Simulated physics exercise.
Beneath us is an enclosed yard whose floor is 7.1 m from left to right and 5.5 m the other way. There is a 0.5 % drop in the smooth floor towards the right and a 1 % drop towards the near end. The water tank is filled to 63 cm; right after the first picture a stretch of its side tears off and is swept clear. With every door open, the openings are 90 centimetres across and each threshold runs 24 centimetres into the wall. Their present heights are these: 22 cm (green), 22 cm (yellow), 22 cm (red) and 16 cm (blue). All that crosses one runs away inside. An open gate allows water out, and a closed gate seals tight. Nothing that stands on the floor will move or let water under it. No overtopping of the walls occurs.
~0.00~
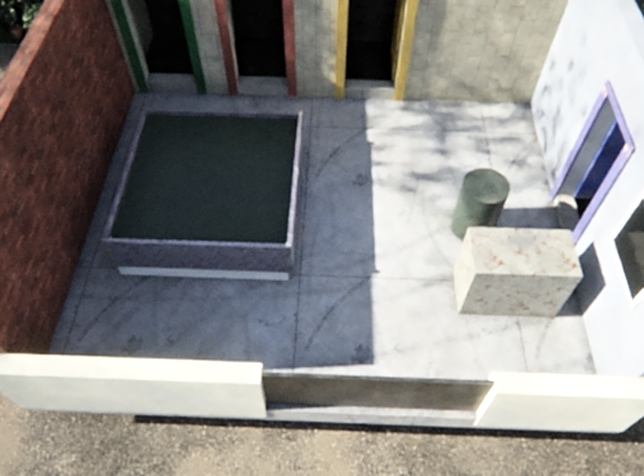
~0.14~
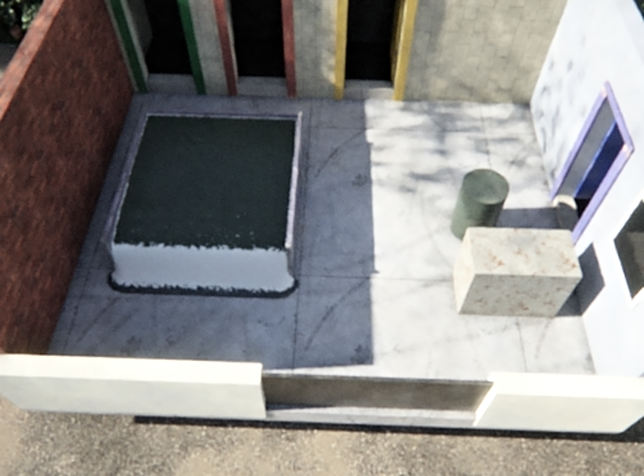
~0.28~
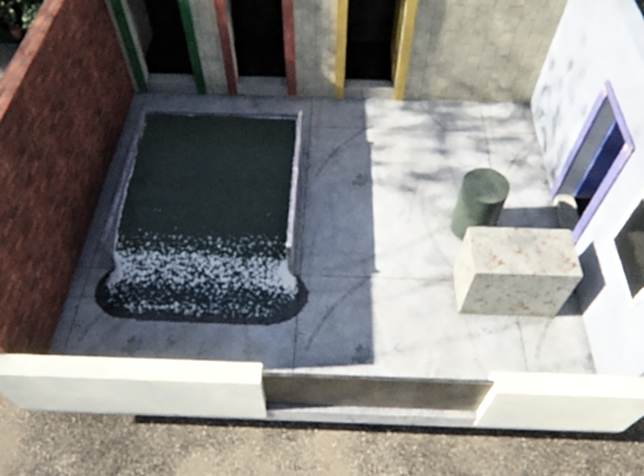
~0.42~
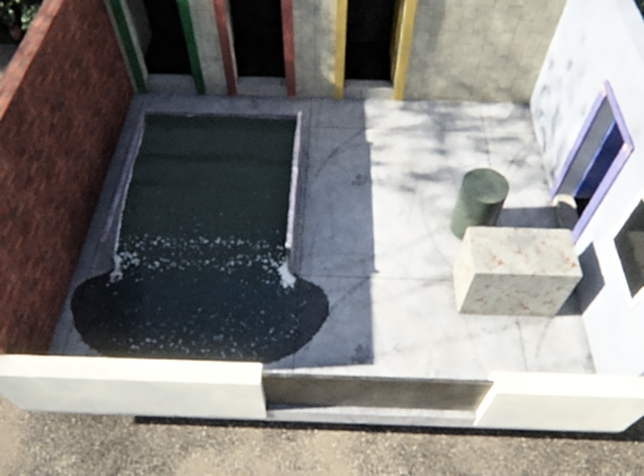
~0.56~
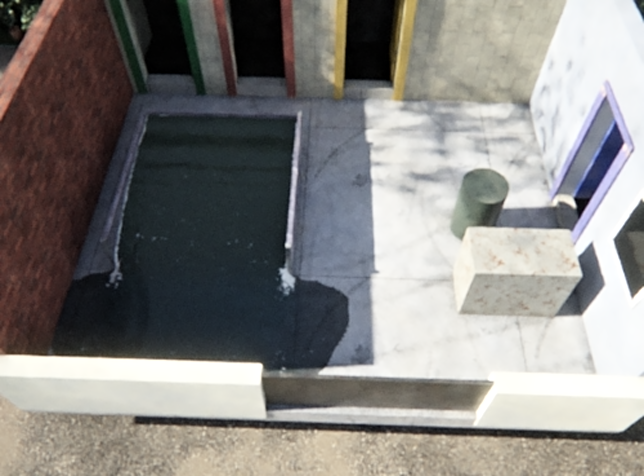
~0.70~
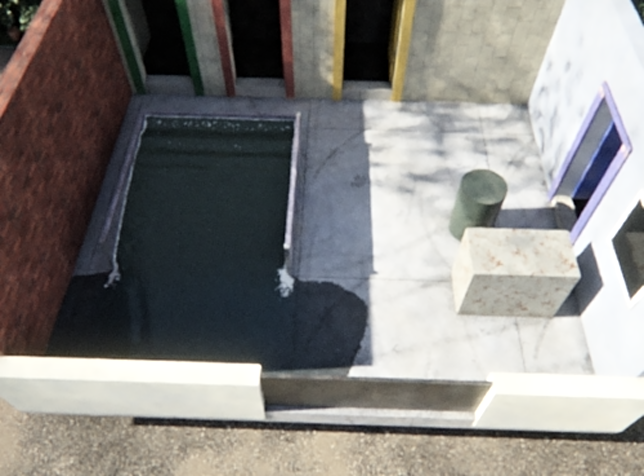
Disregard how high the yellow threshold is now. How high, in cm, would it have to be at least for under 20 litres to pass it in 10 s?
At least about 7 cm.
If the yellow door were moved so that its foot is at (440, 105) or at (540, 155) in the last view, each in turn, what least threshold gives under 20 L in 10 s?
Minimums: About 10.5 cm and 12.5 cm.
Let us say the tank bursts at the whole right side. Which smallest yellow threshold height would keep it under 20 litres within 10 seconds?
That way, roughly 8.0 cm.
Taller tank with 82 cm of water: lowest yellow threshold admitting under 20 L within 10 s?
Around 12.5 cm high.
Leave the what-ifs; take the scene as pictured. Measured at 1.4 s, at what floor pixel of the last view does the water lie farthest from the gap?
Somewhere near the pixel (453, 399).
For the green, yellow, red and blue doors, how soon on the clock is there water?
Front arrival: Green 3.2 seconds, yellow 5.0 seconds, red 4.0 seconds, blue 3.2 seconds.
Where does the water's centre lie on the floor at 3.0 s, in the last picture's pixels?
The balance point sits at roughly (231, 292).
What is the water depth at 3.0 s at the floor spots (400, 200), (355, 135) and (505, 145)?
Some 0, 0 and 0 cm.
After 1.4 s water covers 25 % of the floor, deepest (50 cm) near (37, 384); it has not reached the yellow door.
After 3.0 s water covers 45 % of the floor, deepest (42 cm) near (37, 384); it has not reached the yellow door.
After 10.0 s water covers 100 % of the floor, deepest (20 cm) near (515, 268); 14 cm at the yellow door, 0 litres in over its 22 cm threshold.
At the yellow door as built, the water arrived by 5.0 s and peaked near 14 cm at 10.0 s.
With a threshold of 6.5 cm, 27 litres would have come in within the 10 s; with 9 cm, 8 litres. So under 20 litres takes about 7 cm.
